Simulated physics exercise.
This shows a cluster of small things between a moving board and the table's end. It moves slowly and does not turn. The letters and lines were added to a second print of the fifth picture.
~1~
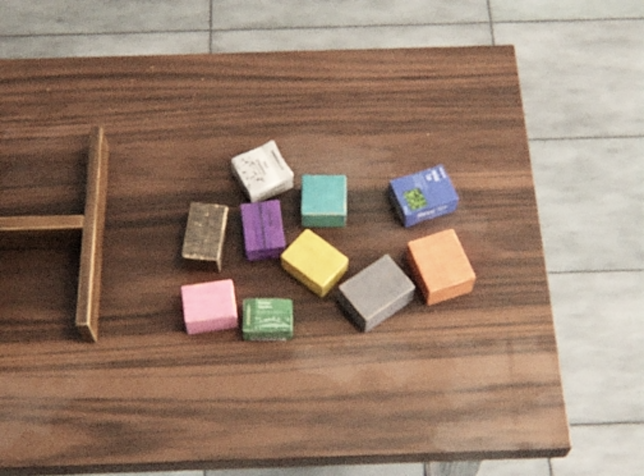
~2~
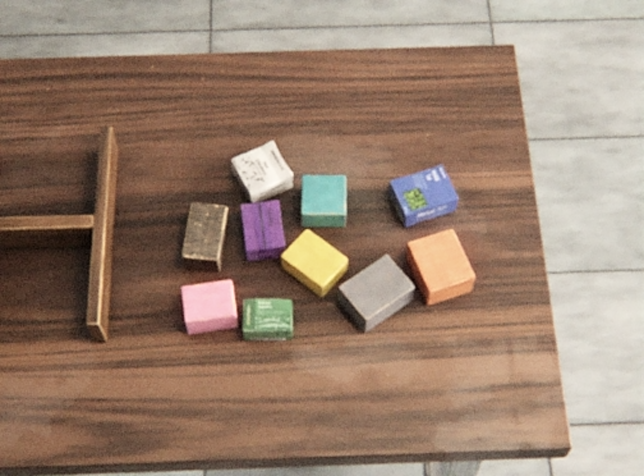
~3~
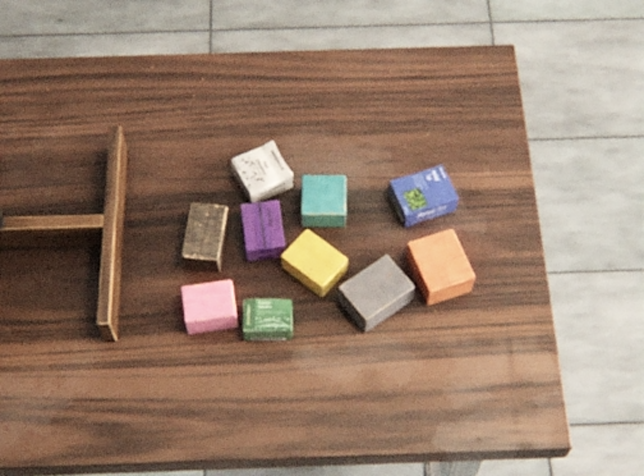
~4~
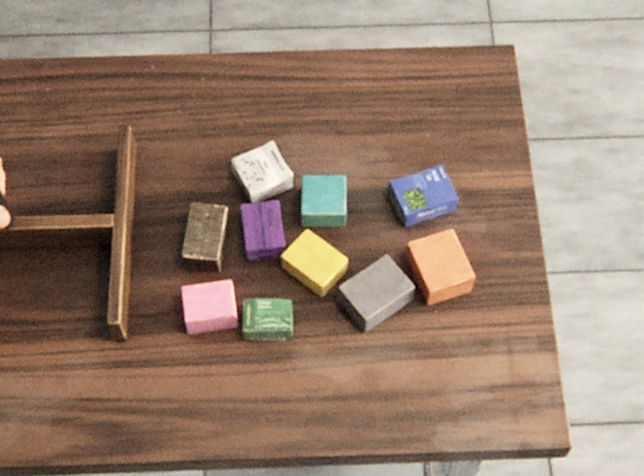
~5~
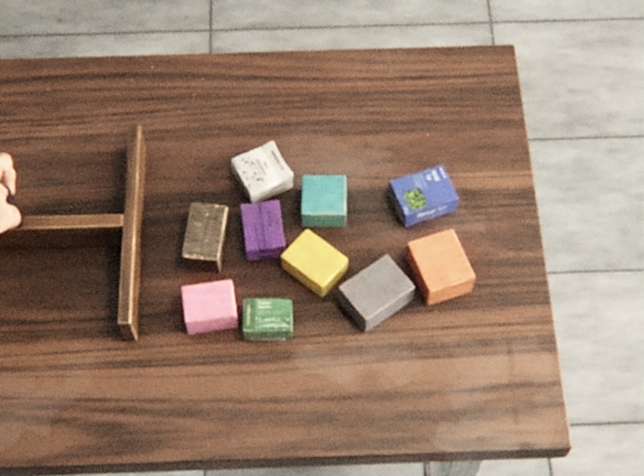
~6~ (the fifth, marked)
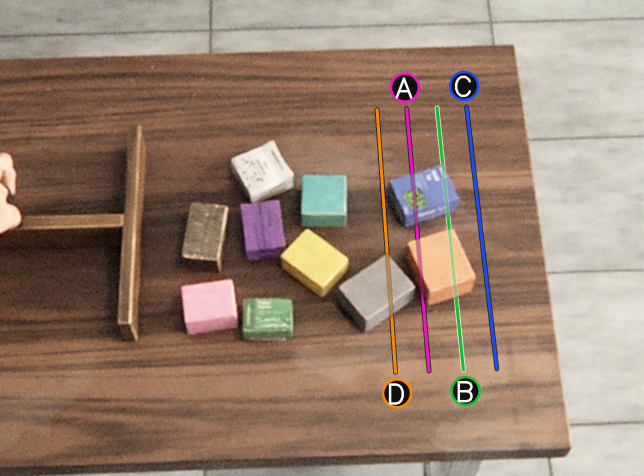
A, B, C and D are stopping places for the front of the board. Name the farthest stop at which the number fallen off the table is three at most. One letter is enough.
Up to line B.
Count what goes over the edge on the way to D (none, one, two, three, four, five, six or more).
The count is none.
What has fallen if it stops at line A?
The blue packet goes over.
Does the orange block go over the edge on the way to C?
By then, yes.
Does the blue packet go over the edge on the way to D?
No.
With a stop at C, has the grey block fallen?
By then, yes.
On the copy, A at (417, 232); B at (449, 231); C at (481, 230); D at (386, 233).
On B. First, board (244, 216); green box (328, 317); pink block (278, 306).
Then, board (358, 212); blue packet (506, 186); orange block (491, 241).
Finally, board (448, 210); orange block over the edge; blue packet over the edge; two fallen.
By contrast, A is within the limit but short; C drops five; D is within the limit but short.
